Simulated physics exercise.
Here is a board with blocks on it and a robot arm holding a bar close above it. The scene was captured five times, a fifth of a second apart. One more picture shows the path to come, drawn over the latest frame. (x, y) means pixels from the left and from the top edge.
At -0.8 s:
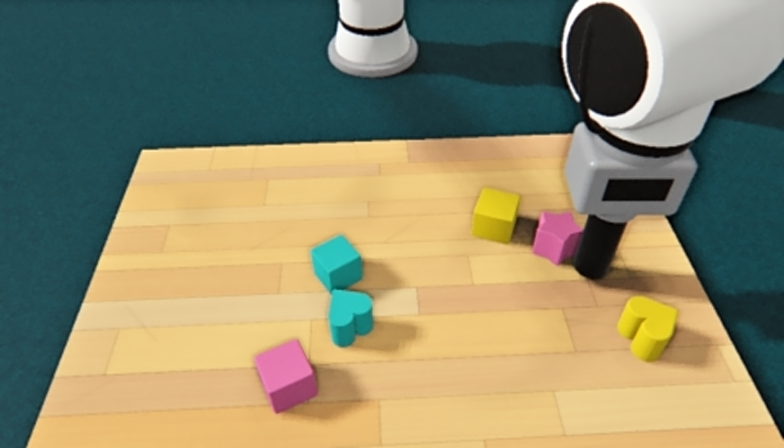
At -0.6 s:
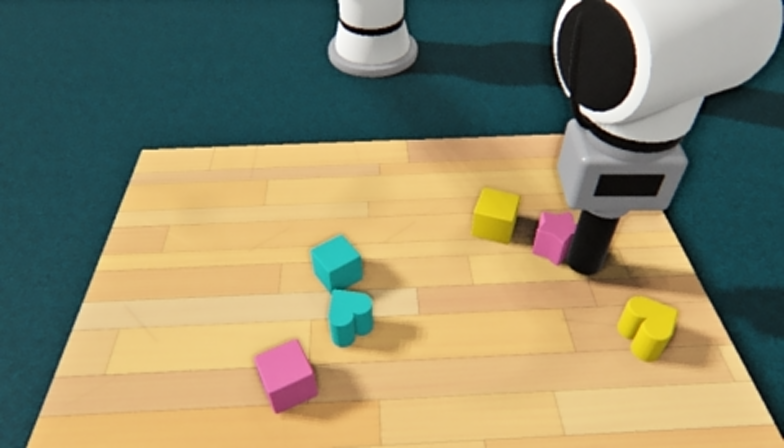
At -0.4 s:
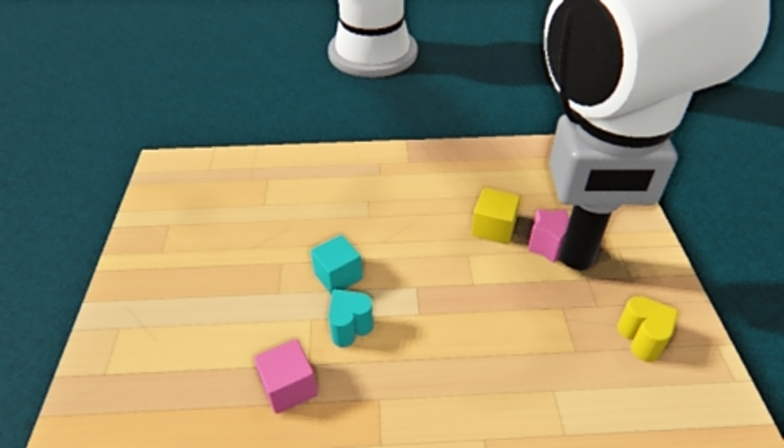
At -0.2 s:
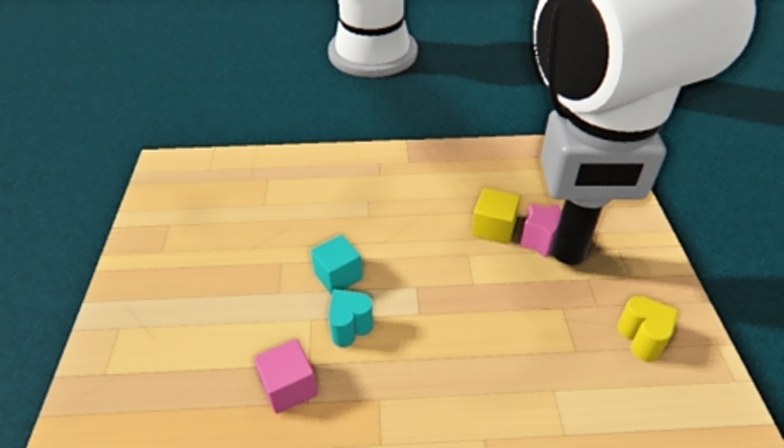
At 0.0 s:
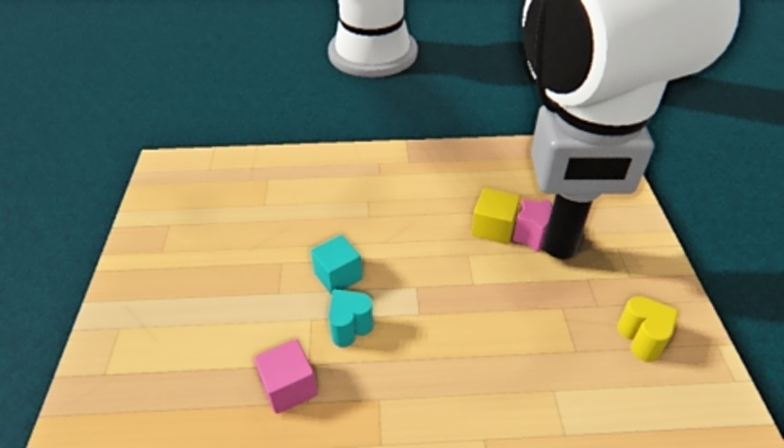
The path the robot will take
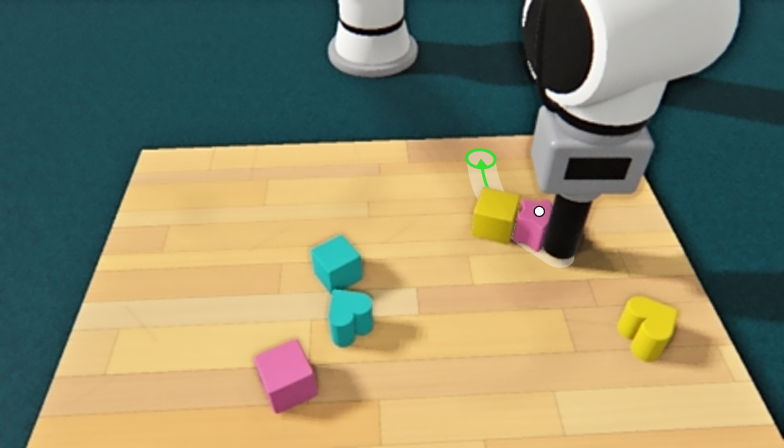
Robot arm with a black bar slowly nudging a pink star block left toward a yellow block on a wooden board.
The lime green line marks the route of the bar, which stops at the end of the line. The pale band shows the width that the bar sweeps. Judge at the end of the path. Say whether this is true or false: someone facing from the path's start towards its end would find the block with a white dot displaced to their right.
That is false.
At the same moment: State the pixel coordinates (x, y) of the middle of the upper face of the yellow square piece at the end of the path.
If I read the scene right, the answer is (432, 173).
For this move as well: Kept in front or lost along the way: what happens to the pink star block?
I'd say it has come free.
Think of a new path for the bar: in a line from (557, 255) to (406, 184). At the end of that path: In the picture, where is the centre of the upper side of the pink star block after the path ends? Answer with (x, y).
My best guess is (390, 144).
The line goes from (557, 255) by way of (514, 224) and (489, 191) to (481, 159); the dot is on the pink star block.
The first path, step by step. One third of the way, bar at (515, 216); yellow square piece at (455, 182), turned 15° anticlockwise; pink star block at (493, 183).
Two thirds of the way, bar at (490, 183); yellow square piece at (432, 173), turned 45° anticlockwise; pink star block at (459, 158), turned 45° anticlockwise.
At the end, bar at (482, 151); yellow square piece at (432, 173), turned 45° anticlockwise; pink star block at (456, 153), turned 65° anticlockwise.
